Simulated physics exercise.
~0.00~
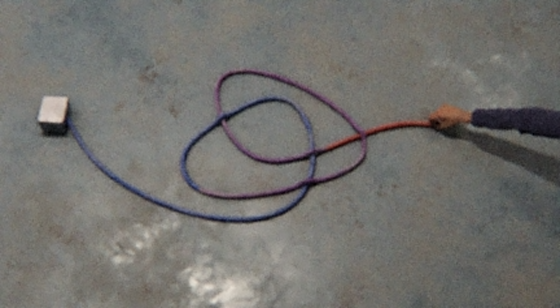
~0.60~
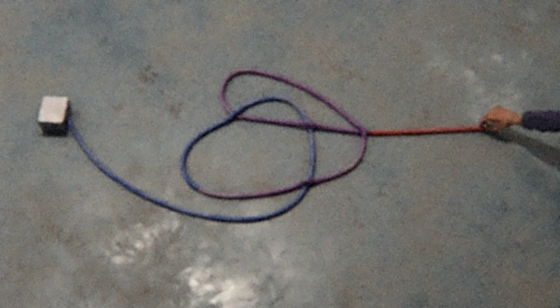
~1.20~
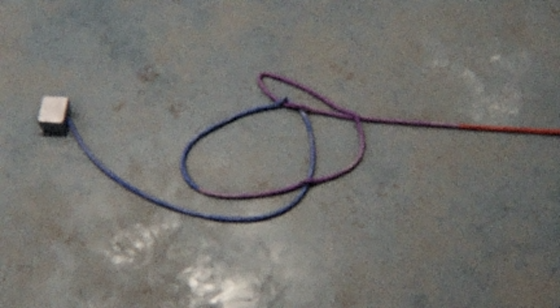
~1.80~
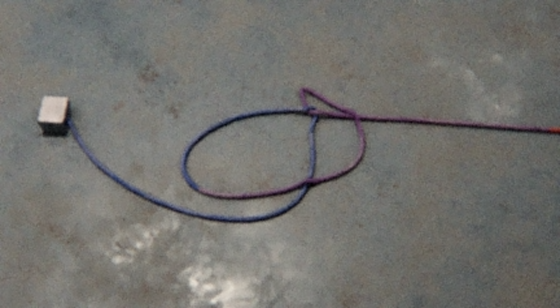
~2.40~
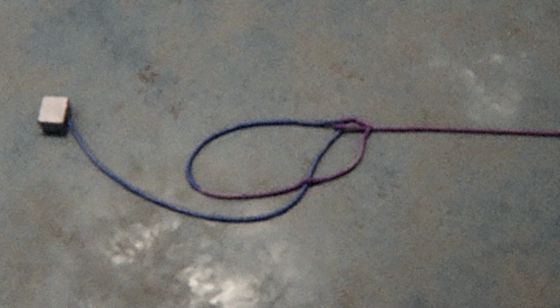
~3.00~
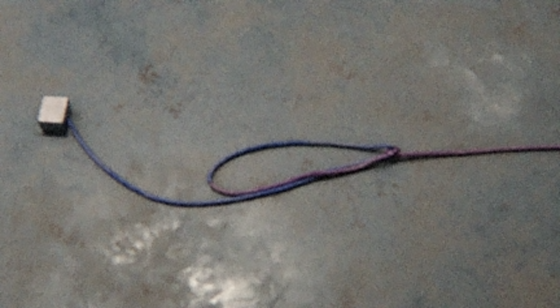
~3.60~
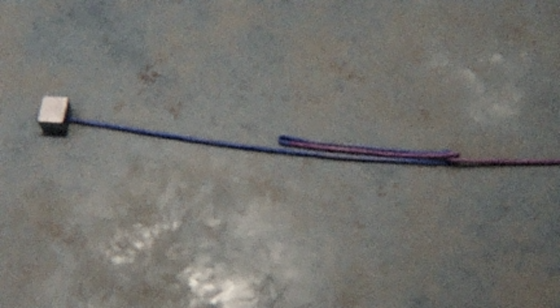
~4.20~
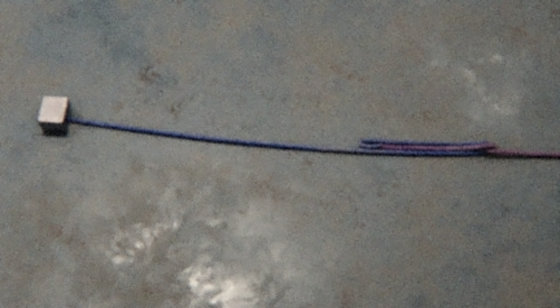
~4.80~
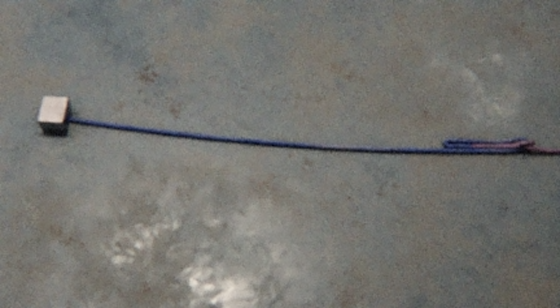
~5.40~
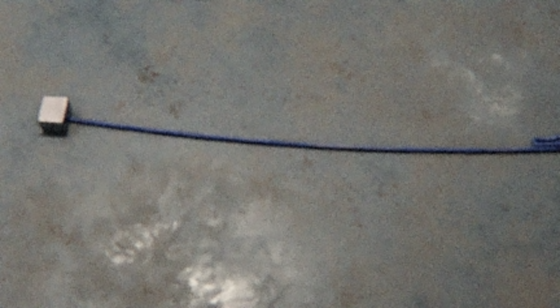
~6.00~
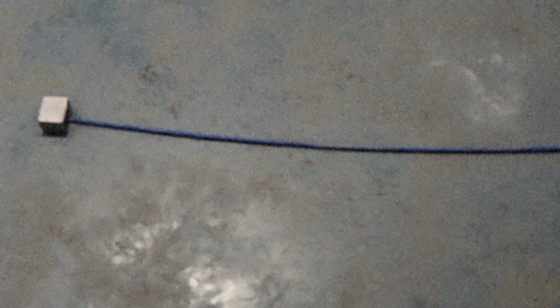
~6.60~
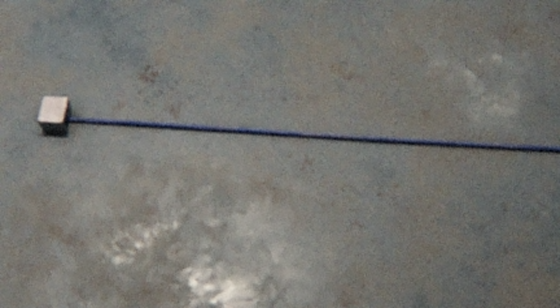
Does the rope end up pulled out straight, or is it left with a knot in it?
The rope straightens out. Its loops draw down to a narrow fold that slides off to the right, and the rope ends as a straight line with no knot in view.
